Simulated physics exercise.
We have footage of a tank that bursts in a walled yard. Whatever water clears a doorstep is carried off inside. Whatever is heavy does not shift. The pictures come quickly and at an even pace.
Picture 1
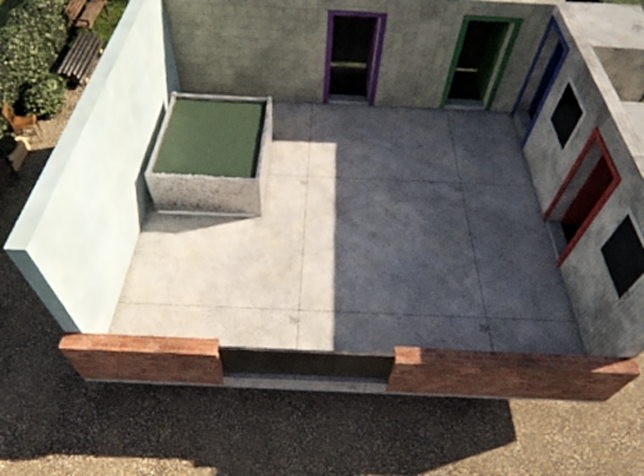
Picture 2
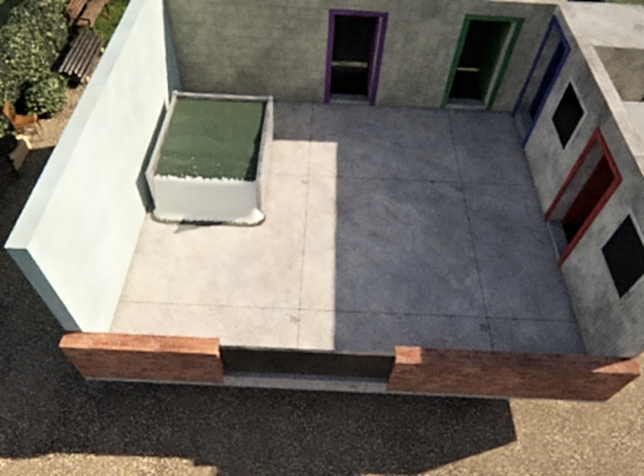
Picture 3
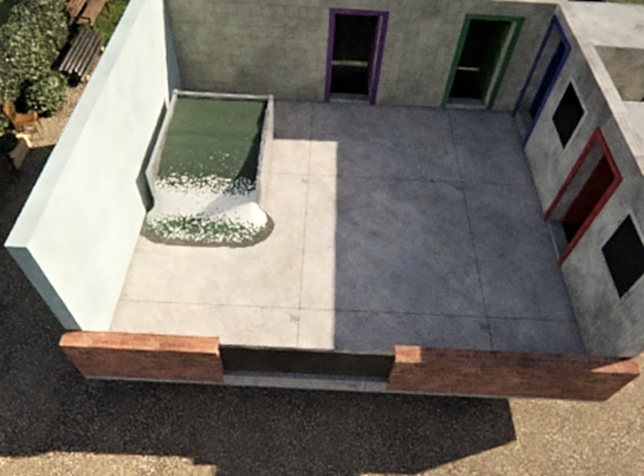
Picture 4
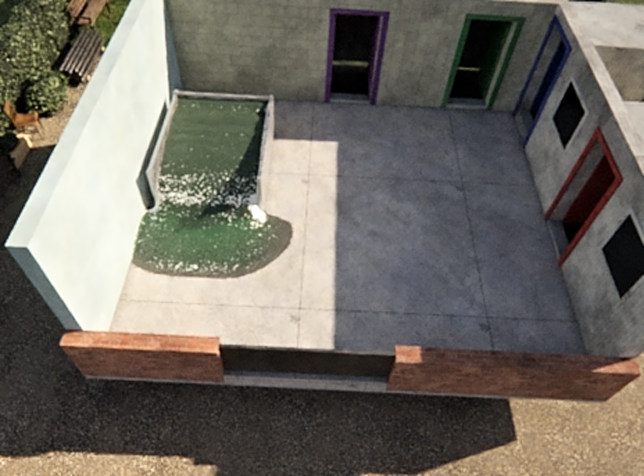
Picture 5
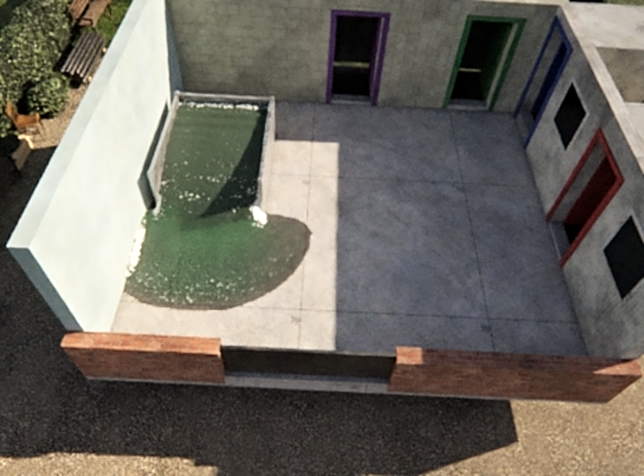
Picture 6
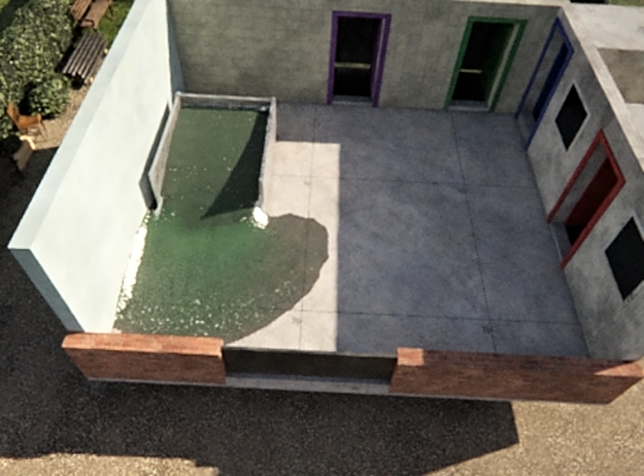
Green water bursting from the near side of a tank in a walled yard, spreading across the pale floor toward the brick wall.
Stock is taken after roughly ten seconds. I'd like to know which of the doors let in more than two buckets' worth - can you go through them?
At the end, the green door overshoots the mark there, the blue door doesn't overshoot the mark there, the purple door doesn't overshoot the mark there, the red door overshoots the mark there.
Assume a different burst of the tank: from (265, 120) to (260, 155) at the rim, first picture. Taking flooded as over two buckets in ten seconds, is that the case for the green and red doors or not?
Green door: Above the limit; red door: Above the limit.
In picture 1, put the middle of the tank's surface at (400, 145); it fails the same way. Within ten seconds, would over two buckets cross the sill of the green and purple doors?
Here's my take: The green door gets past it, and the purple door gets past it.
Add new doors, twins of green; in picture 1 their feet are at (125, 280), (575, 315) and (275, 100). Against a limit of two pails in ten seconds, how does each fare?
One after the other: Floods, lets more in, is under.
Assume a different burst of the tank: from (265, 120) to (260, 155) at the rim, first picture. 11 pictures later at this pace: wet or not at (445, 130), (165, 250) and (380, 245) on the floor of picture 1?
Point by point: Swamped, untouched and swamped.
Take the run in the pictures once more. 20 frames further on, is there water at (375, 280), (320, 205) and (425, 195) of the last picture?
As listed, the points end up soaked, high and dry and high and dry.
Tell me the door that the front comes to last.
It's the purple one.
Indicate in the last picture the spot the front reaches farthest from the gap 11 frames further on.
Estimated pixel: (480, 374).
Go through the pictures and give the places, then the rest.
The water tank at (214, 138) is whole and still, in the first frame.
The front is at (154, 212), out from the gap at (209, 201), in the second frame.
The front is at (142, 226), out from the gap at (209, 201), in the third frame.
Water pours out at (210, 202) and has run to (139, 262), in the fourth frame.
The front is at (125, 287), out from the gap at (211, 203), in the fifth frame.
The front is at a hidden place, out from the gap at (212, 205), in the sixth frame.
A moment on, water covers 25 % of the floor; the green door not reached, the blue door not reached, the purple door not reached, the red door not reached.
Next, water covers 30 % of the floor; the green door not reached, the blue door not reached, the purple door not reached, the red door not reached.
Then, water covers 45 % of the floor; the green door not reached, the blue door not reached, the purple door not reached, the red door not reached.
Later, water covers 85 % of the floor; the green door wet at the sill, nothing in, the blue door wet at the sill, nothing in, the purple door not reached, the red door over two buckets in.
In the end, water covers 95 % of the floor; the green door over two buckets in, the blue door wet at the sill, nothing in, the purple door wet at the sill, nothing in, the red door far over two buckets in.
